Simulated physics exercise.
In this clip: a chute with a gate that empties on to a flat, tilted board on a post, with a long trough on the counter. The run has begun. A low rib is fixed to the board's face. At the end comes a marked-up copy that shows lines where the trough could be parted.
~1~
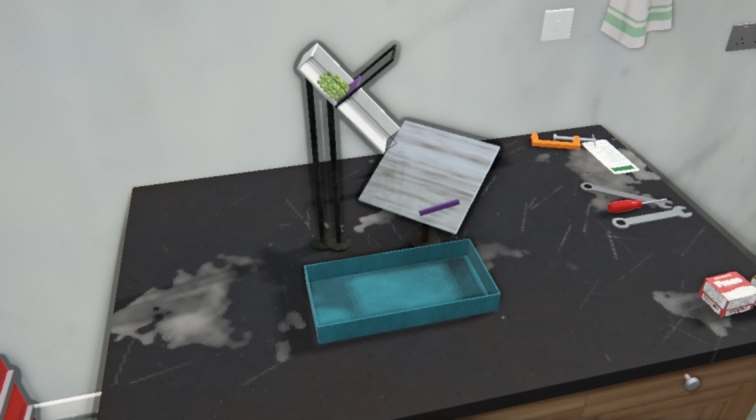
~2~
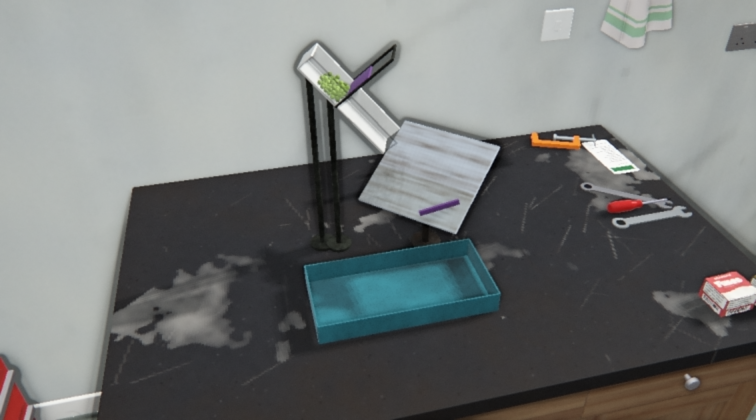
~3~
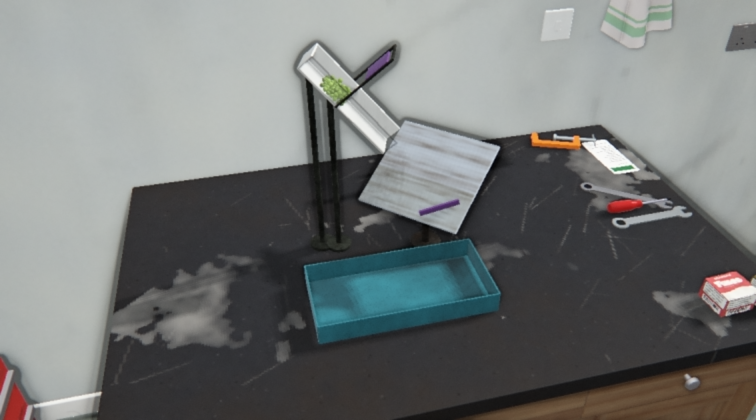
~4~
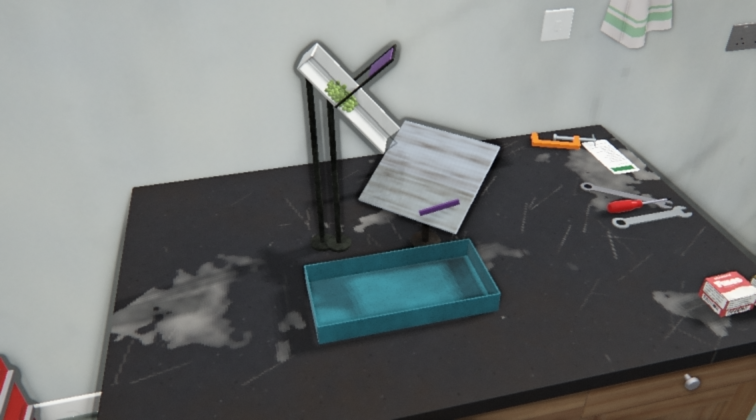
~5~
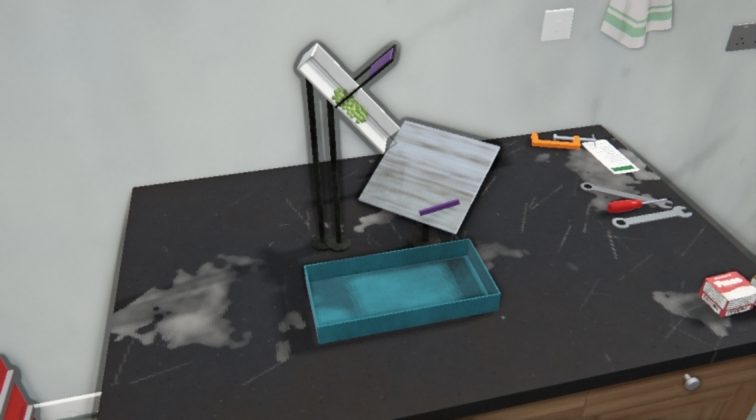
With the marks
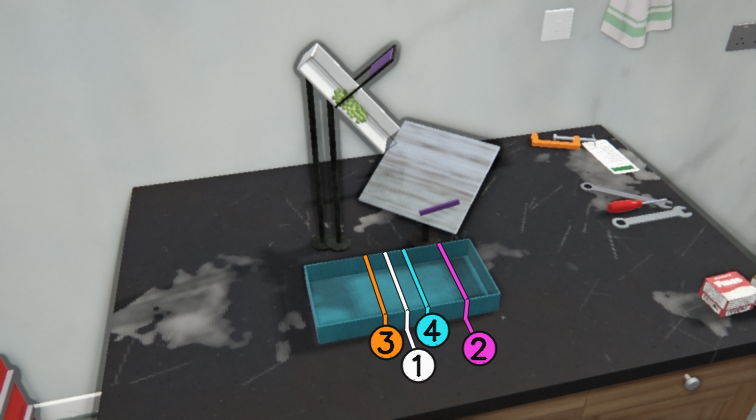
On a dark, scuffed counter, a purple gate rises along its slotted arm and green pieces start sliding down a steep white chute.
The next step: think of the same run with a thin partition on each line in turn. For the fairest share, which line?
Go for 1.
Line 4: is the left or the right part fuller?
More lands on the left.
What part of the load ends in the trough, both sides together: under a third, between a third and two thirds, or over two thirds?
It is over two thirds.
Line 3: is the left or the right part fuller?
Right.
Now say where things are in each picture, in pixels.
The first frame shows load behind the gate at (335, 88), dried peas; lip of the chute at (385, 146), sloping steeply.
The second frame shows middle of the board at (428, 173), tilted gently; middle of its low edge at (405, 215); of its high edge at (451, 133).
The third frame shows front corners of the trough at (318, 327) and (500, 294), empty; front of the load at (344, 99).
The fourth frame shows middle of the load at (344, 97); its front at (354, 105), about a quarter of the way to the lip; rib from (459, 199) to (419, 211).
The fifth frame shows middle of the load at (353, 106); its front at (365, 120), about half of the way to the lip.
On the marked copy, line 1 crosses the front rim at (407, 311); line 2 crosses the front rim at (466, 300); line 3 crosses the front rim at (385, 315); line 4 crosses the front rim at (427, 307).
With 1, of what is caught, about a quarter on the left of the divider, about two thirds on the right.
With 2, of what is caught, nearly all on the left of the divider, a stray few on the right.
With 3, of what is caught, a small part on the left of the divider, nearly all on the right.
With 4, of what is caught, nearly all on the left of the divider, a small part on the right.
